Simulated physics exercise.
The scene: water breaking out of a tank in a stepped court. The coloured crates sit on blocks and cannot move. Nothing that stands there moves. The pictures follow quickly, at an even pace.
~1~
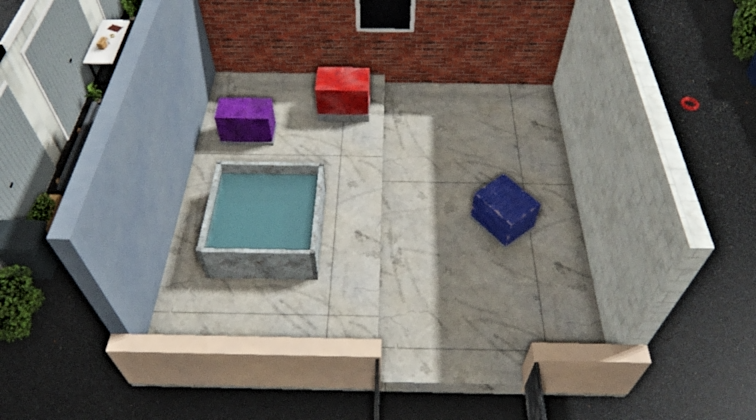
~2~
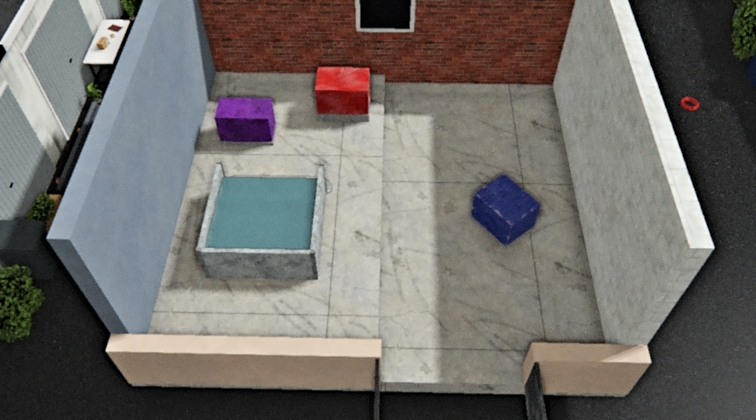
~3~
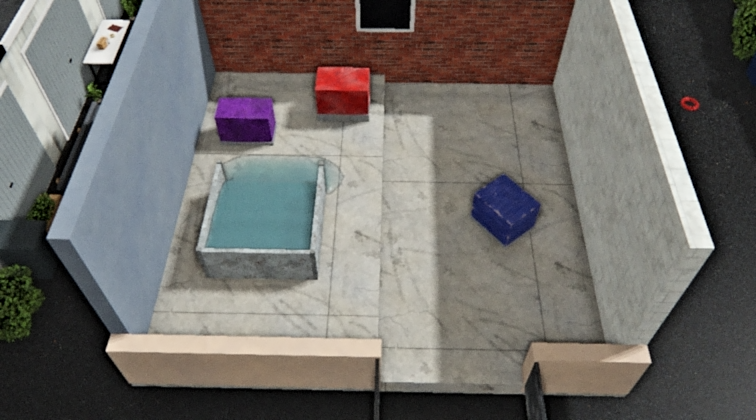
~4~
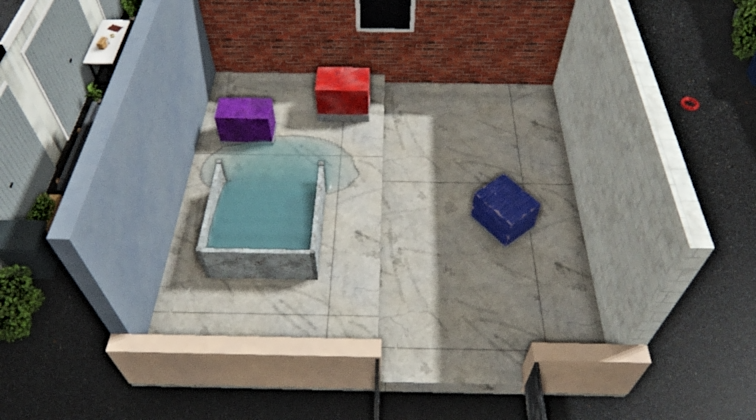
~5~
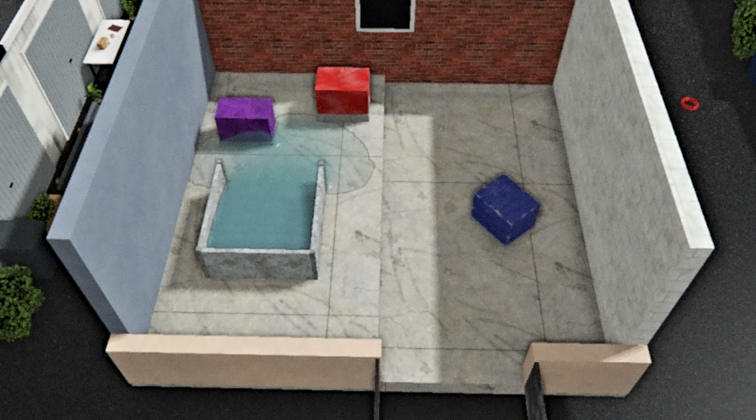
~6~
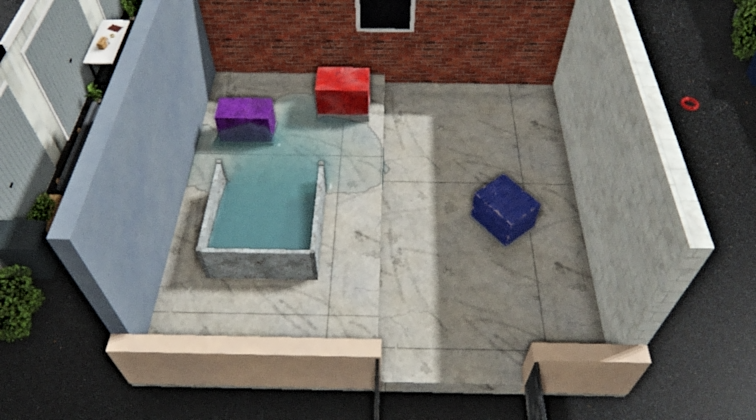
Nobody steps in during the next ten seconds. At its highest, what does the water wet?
In the end: The blue crate gets wet; the red crate gets wet; the purple crate gets wet.
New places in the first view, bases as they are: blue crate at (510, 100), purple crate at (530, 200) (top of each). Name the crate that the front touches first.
First comes the one in red.
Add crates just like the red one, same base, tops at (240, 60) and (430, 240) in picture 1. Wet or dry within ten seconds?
In turn: Ends up wet, stays dry.
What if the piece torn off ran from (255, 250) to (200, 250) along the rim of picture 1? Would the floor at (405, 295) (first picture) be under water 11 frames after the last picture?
Verdict: Under water.
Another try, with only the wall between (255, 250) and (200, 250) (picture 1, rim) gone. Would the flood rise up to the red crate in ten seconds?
The red one is spared.
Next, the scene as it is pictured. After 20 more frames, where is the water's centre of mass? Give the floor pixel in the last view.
Near (315, 156).
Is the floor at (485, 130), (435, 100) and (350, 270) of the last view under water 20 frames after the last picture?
As listed: Covered, flooded, free of water.
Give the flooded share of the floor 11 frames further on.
Some 40 per cent.
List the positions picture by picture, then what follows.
In the first frame, still water in the water tank at (264, 208).
In the second frame, water pours out on the water tank's far side and has run to (328, 190).
In the third frame, the front is at (337, 176), out from the gap on the water tank's far side.
In the fourth frame, water pours out on the water tank's far side and has run to (332, 146).
In the fifth frame, the front is at (314, 119), out from the gap on the water tank's far side.
In the sixth frame, water pours out on the water tank's far side and has run to (310, 97).
A moment on, water covers 20 % of the floor; the blue crate not reached, the red crate water round its plinth, the purple crate water round its plinth.
Next, water covers 40 % of the floor; the blue crate not reached, the red crate water round its plinth, the purple crate water round its plinth.
Then, water covers 60 % of the floor; the blue crate water round its plinth, the red crate water round its plinth, the purple crate water round its plinth.
Later, water covers 85 % of the floor; the blue crate water round its plinth, the red crate water round its plinth, the purple crate water round its plinth.
In the end, water covers 95 % of the floor; the blue crate was topped, the red crate was topped, the purple crate was topped.
